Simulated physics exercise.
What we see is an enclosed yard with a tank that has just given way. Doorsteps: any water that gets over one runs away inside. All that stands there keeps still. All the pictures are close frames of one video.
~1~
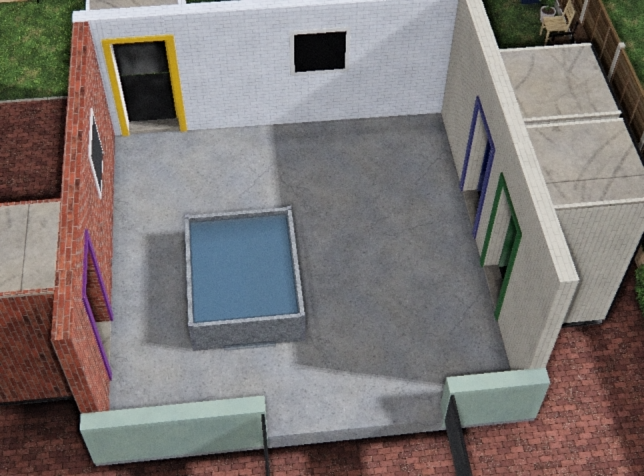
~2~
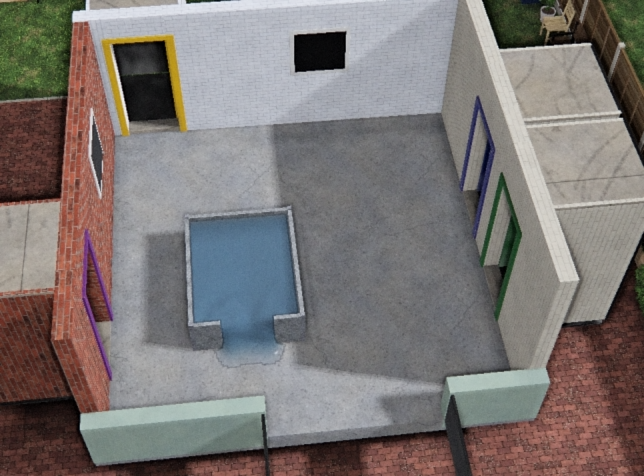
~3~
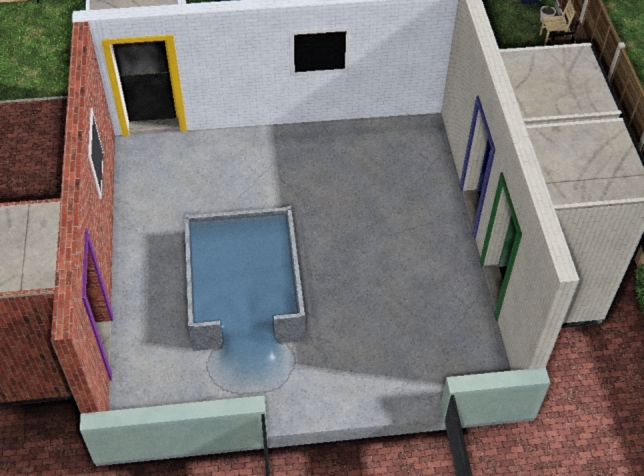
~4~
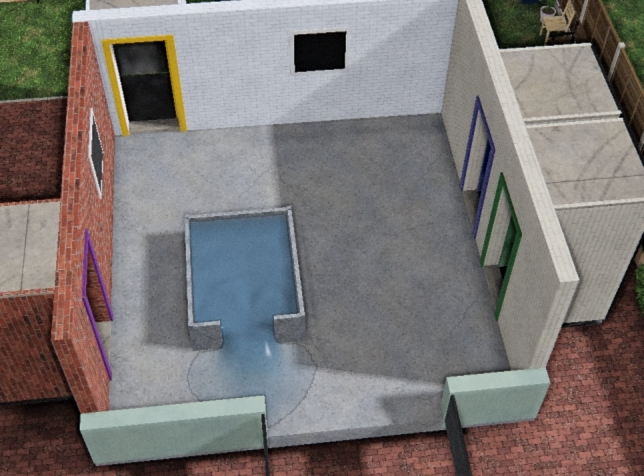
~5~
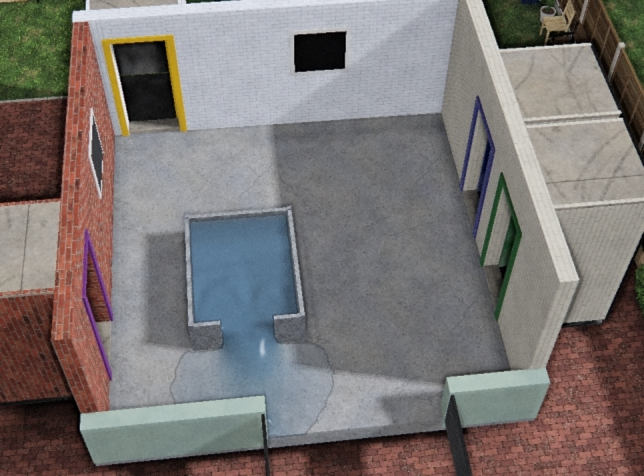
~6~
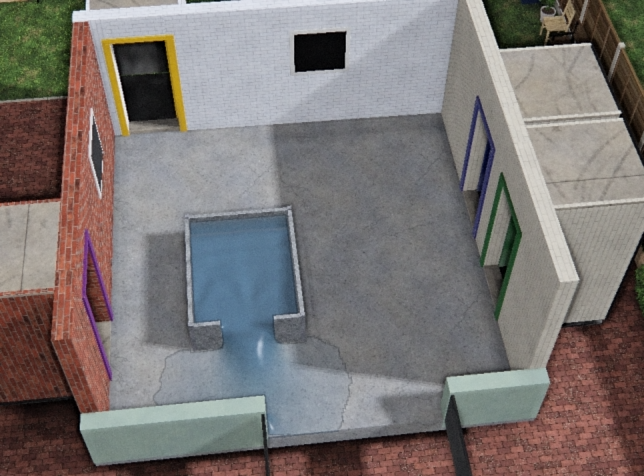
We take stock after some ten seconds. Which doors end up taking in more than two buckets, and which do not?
As I see it, yellow door: Two buckets at most, purple door: Above two buckets, green door: Two buckets at most, blue door: Two buckets at most.
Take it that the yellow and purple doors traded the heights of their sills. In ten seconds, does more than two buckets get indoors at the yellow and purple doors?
Result - yellow ends up above, purple ends up below.
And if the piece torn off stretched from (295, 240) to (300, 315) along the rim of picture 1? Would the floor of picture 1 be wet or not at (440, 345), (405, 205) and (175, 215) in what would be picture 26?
One by one: Waterlogged; waterlogged; unsoaked.
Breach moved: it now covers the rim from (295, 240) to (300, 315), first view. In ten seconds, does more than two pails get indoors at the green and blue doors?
Taking them in turn, green ends up above and blue ends up above.
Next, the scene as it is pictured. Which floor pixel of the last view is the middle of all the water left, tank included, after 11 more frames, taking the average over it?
My reading is close to (230, 321).
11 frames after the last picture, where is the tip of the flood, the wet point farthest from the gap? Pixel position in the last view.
Look around (440, 404).
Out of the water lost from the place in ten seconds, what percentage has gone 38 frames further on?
Some 80 per cent.
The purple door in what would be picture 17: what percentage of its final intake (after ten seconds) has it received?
Some 0 per cent.
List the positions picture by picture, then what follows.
In the first picture, the water tank at (243, 267) is whole and still.
In the second picture, the front is at (275, 357), out from the gap at (248, 334).
In the third picture, the front is at (278, 382), out from the gap at (248, 336).
In the fourth picture, the front is at a hidden place, out from the gap at (248, 335).
In the fifth picture, water pours out at (248, 336) and has run to a hidden place.
In the sixth picture, water pours out at (248, 335) and has run to a hidden place.
A moment on, water covers 10 % of the floor; the yellow door not reached, the purple door not reached, the green door not reached, the blue door not reached.
Next, water covers 15 % of the floor; the yellow door not reached, the purple door wet at the sill, nothing in, the green door not reached, the blue door not reached.
Then, water covers 25 % of the floor; the yellow door not reached, the purple door under two buckets in, the green door not reached, the blue door not reached.
Later, water covers 40 % of the floor; the yellow door wet at the sill, nothing in, the purple door over two buckets in, the green door not reached, the blue door not reached.
In the end, water covers 60 % of the floor; the yellow door wet at the sill, nothing in, the purple door over two buckets in, the green door not reached, the blue door not reached.
